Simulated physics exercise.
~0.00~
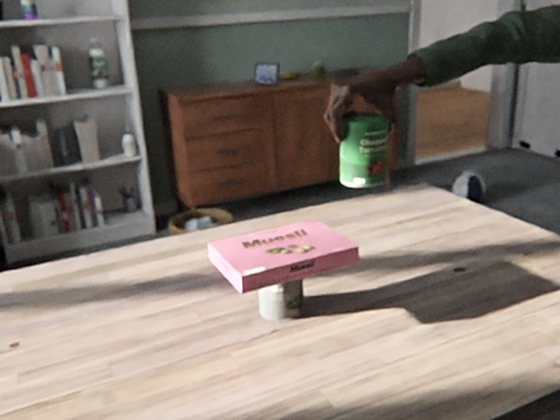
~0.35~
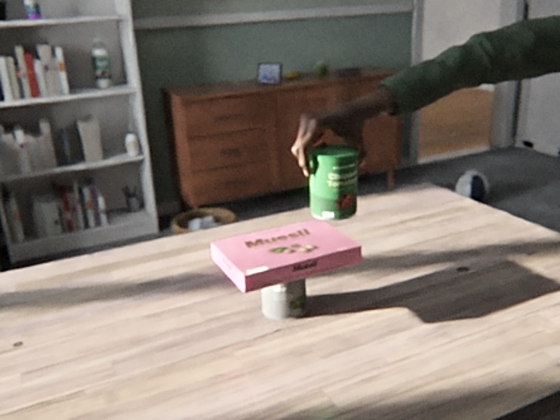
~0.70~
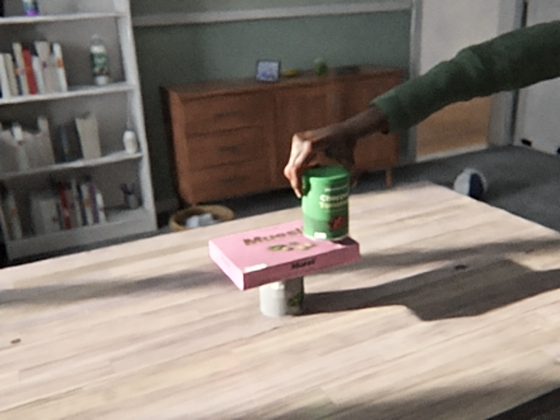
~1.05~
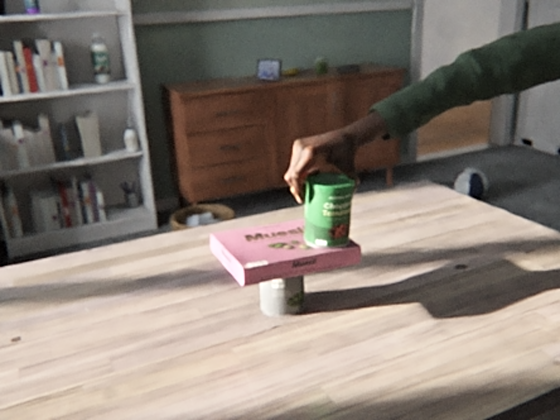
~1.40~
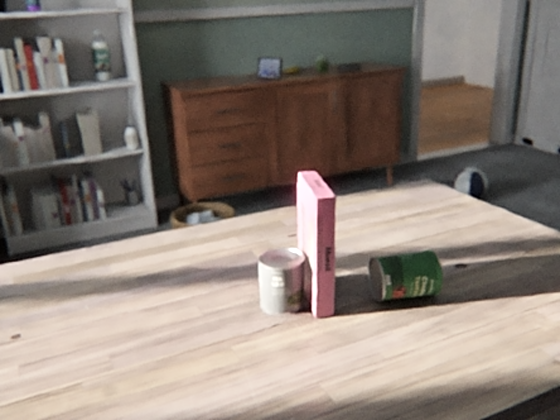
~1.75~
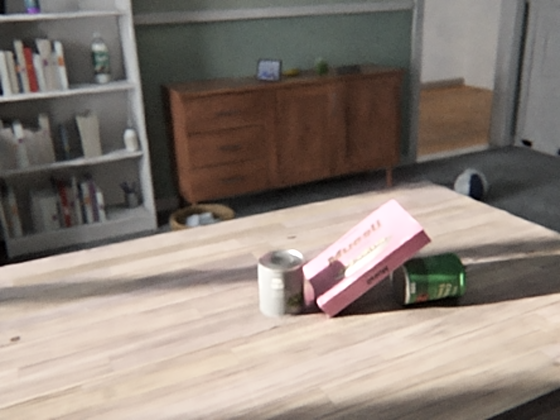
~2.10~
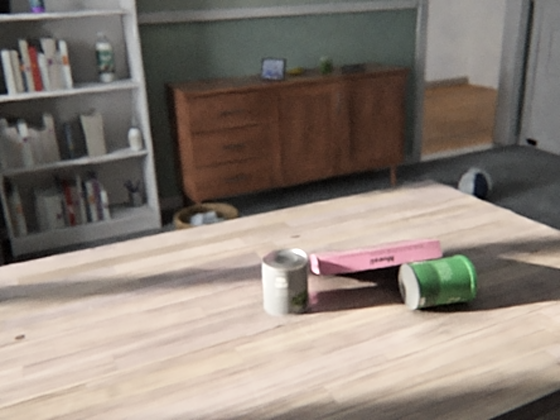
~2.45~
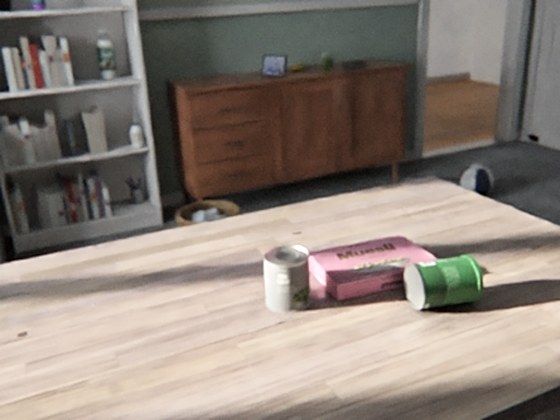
On a wooden table, a hand setting a green tin on a pink packet balanced on a grey tin, both toppling right.
